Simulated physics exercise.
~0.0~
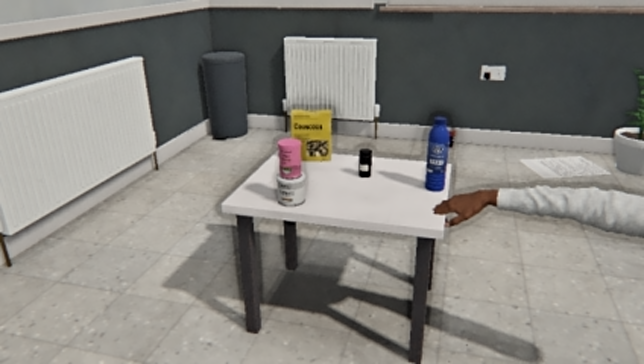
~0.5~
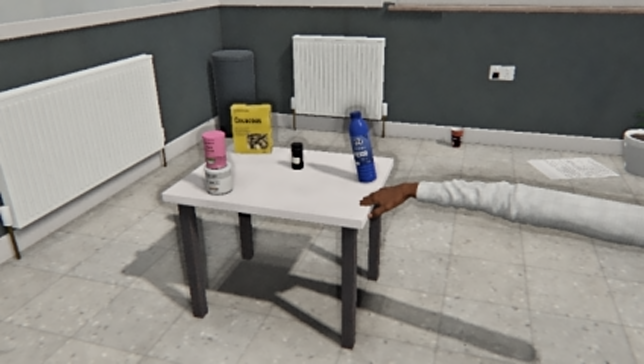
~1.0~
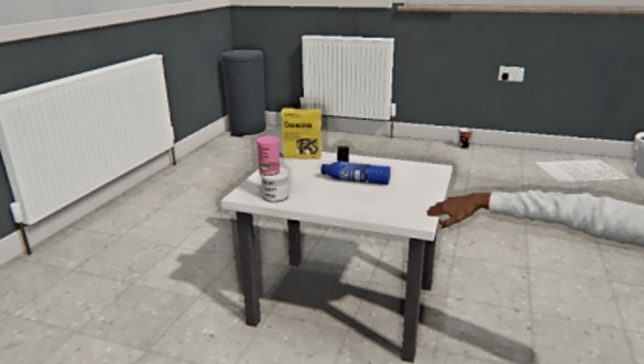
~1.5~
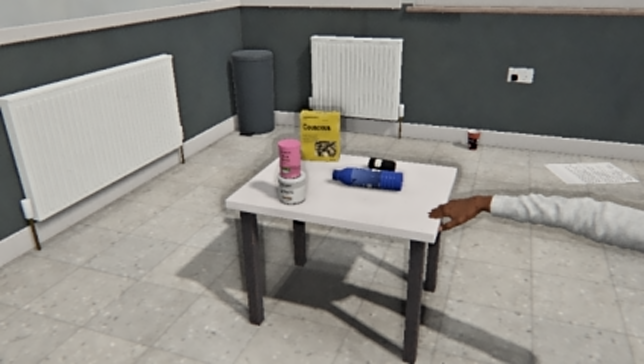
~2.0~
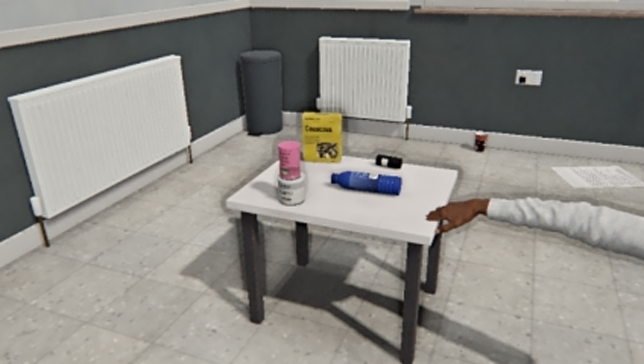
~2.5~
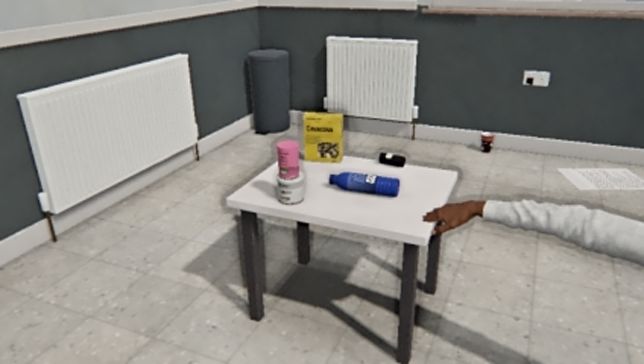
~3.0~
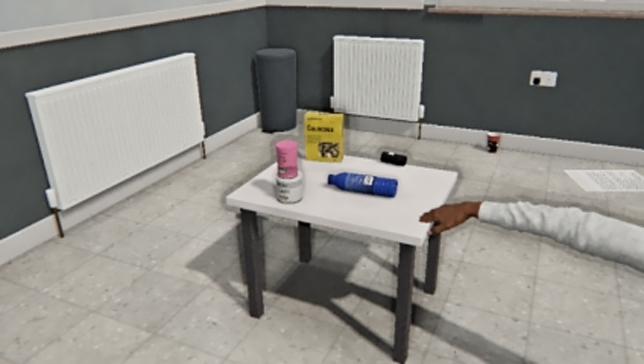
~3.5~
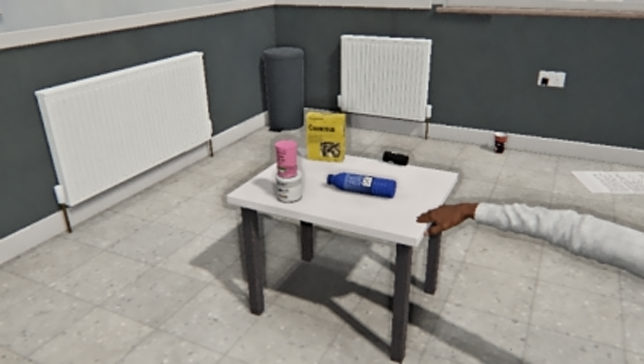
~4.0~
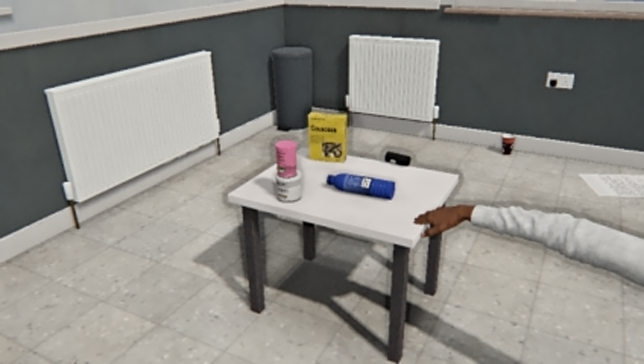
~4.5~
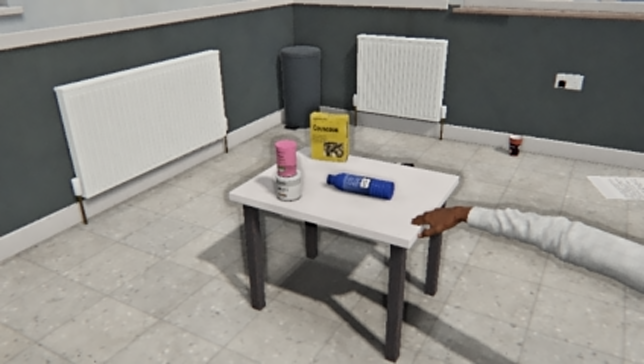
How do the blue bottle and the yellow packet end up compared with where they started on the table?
The blue bottle ends up lying on its side, away from its starting spot, while the yellow packet is still standing in its original place on the table.
